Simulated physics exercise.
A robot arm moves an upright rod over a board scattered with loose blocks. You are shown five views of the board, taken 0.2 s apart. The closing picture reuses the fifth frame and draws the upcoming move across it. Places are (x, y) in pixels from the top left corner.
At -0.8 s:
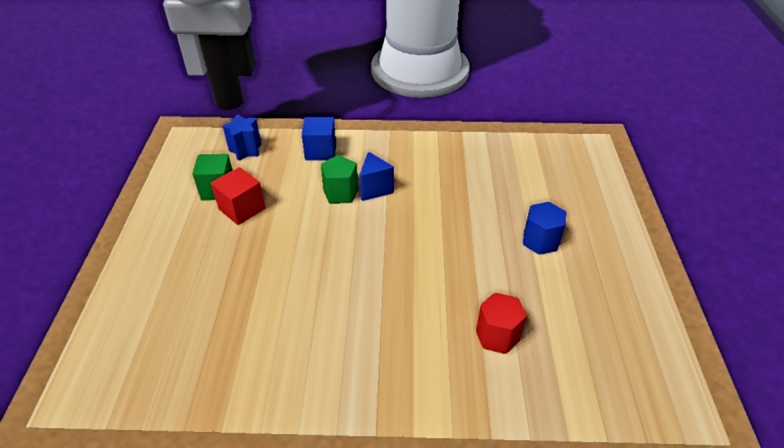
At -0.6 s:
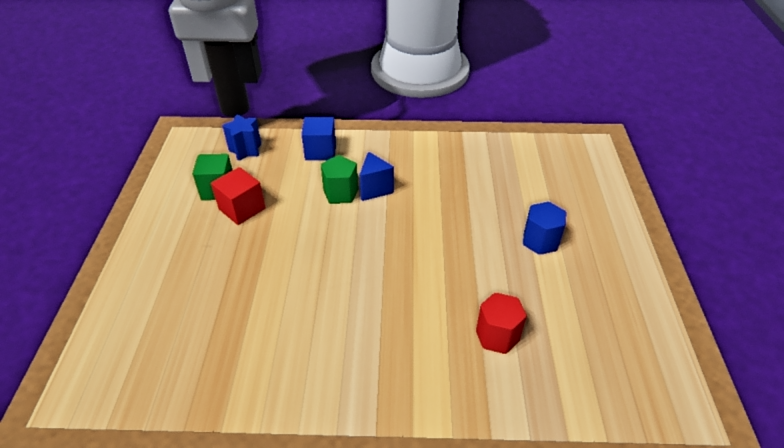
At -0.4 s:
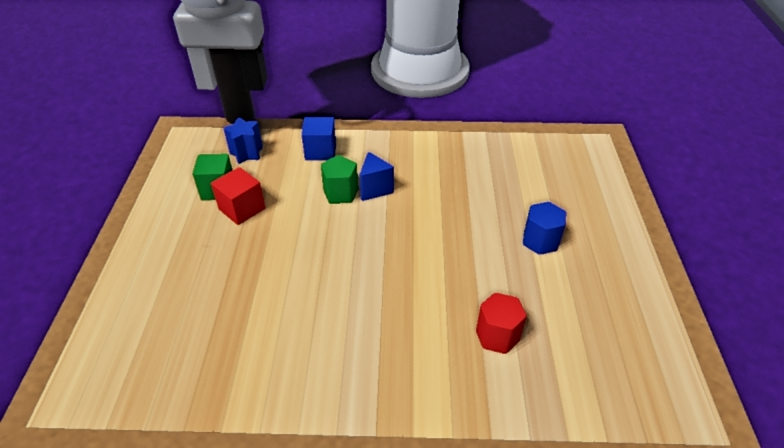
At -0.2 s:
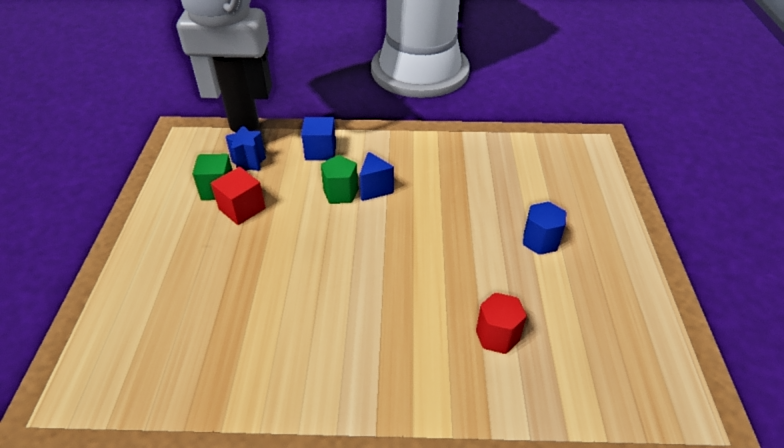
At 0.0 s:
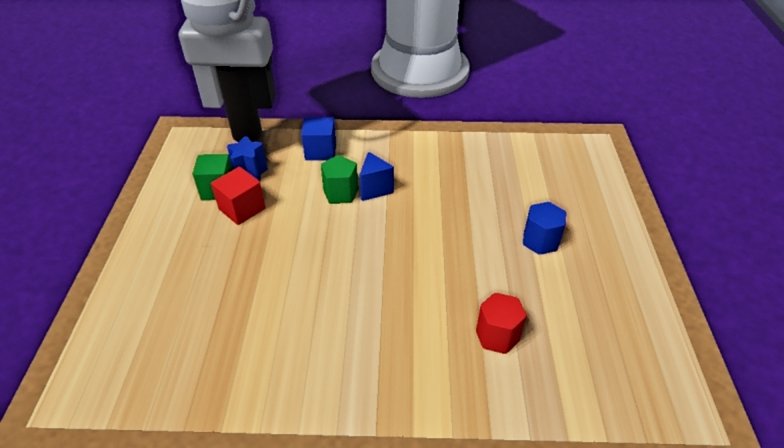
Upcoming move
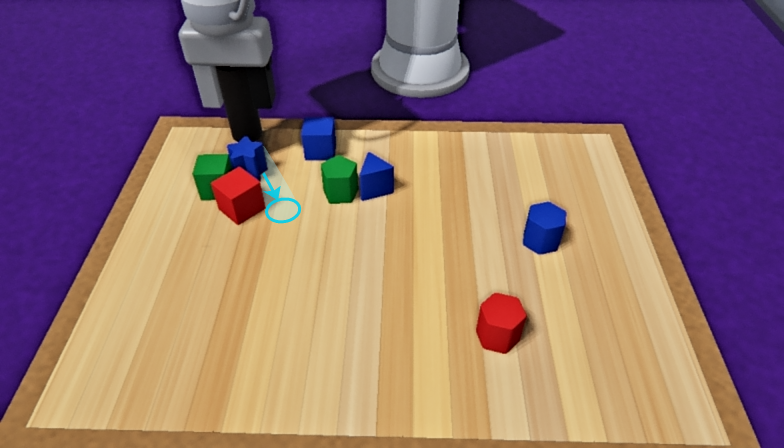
On a wooden board, a robot arm's dark rod nudges a blue star slightly nearer.
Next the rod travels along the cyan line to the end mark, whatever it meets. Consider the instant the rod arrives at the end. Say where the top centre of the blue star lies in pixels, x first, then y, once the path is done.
Just about (252, 199).
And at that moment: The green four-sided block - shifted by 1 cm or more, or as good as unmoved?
It's unmoved.
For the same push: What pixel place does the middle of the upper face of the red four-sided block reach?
(215, 206)
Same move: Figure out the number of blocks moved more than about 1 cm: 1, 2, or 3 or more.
The number is two.
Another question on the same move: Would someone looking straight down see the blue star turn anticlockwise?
No, it doesn't check out.
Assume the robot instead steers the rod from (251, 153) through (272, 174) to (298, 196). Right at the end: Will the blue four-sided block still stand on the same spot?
The answer is yes.
Drawn move, straight from (251, 153) to (283, 210).
What follows on the original path. One third of the way, rod (258, 152); red four-sided block (231, 188); blue star (245, 165), turned 30° clockwise.
Two thirds of the way, rod (269, 172); red four-sided block (219, 201), turned 10° clockwise; blue star (248, 182), turned 65° clockwise.
At the end, rod (280, 192); green four-sided block still; red four-sided block (215, 206), turned 30° clockwise; blue star (252, 199), turned 85° clockwise.
